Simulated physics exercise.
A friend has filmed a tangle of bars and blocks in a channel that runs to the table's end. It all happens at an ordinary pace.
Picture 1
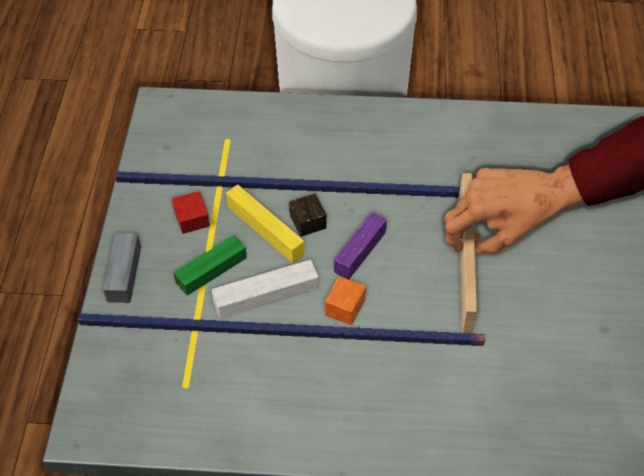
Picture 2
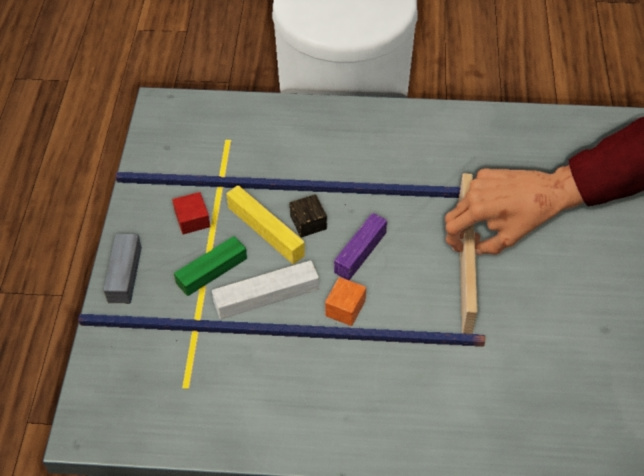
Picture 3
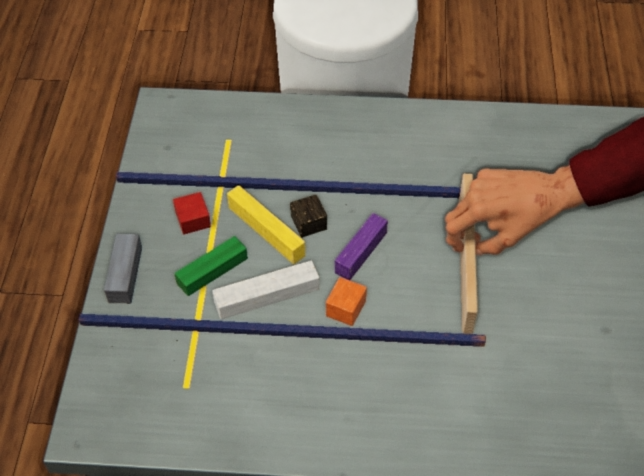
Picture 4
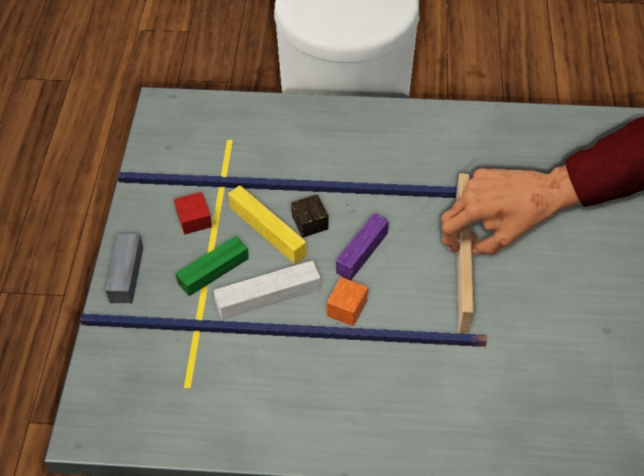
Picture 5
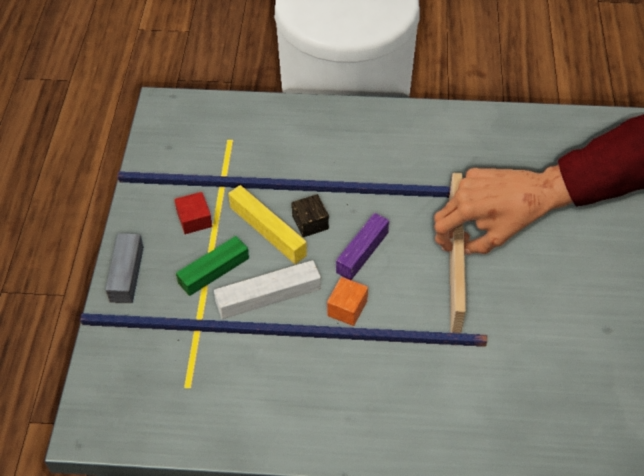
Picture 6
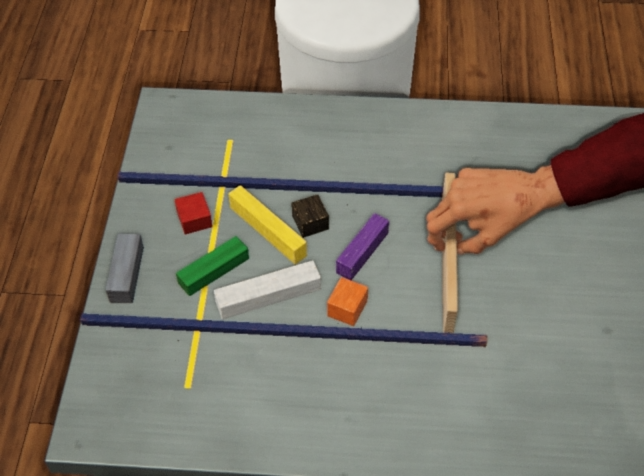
The clip opens on a grey table where coloured bars and blocks lie scattered between two dark blue rails, with a yellow line crossing near the left. A hand at the right holds an upright wooden board still, then slides it slightly left, while the bars and blocks stay in place.
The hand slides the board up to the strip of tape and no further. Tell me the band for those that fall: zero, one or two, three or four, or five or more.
The number that fall off is zero.
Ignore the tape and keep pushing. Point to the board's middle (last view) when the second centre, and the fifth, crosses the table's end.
Its middle is around (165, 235) and later (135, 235).
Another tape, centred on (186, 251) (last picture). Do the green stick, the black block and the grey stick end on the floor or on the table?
The green stick does not fall; the black block survives; the grey stick falls.
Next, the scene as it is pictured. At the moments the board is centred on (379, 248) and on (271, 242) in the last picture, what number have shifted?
1 and 6.
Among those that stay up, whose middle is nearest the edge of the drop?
Foremost is the grey stick.
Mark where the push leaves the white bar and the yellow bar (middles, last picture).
First (139, 287), then (180, 217).
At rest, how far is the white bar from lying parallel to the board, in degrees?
Some 65 degrees.
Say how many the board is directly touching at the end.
3 of them.
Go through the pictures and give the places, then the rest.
In the first picture, grey stick (123, 268); red block (191, 212); green stick (211, 265); board (467, 251); tape (209, 252).
In the second picture, red block (191, 213); board (467, 252).
In the third picture, green stick (212, 266); orange block (346, 302).
In the fourth picture, grey stick (125, 268); black block (310, 216).
In the fifth picture, red block (193, 213); purple bar (363, 246).
In the sixth picture, grey stick (125, 268); red block (194, 213); green stick (213, 266); board (450, 251); tape (211, 252).
Early on, none off yet; grey stick at rest near (125, 268); red block at rest near (194, 213); green stick at rest near (213, 266).
A while later, none off yet; grey stick moving near (118, 267); red block moving near (187, 212); green stick travelled about its own width near (168, 264).
Finally, the number that fall off is zero.
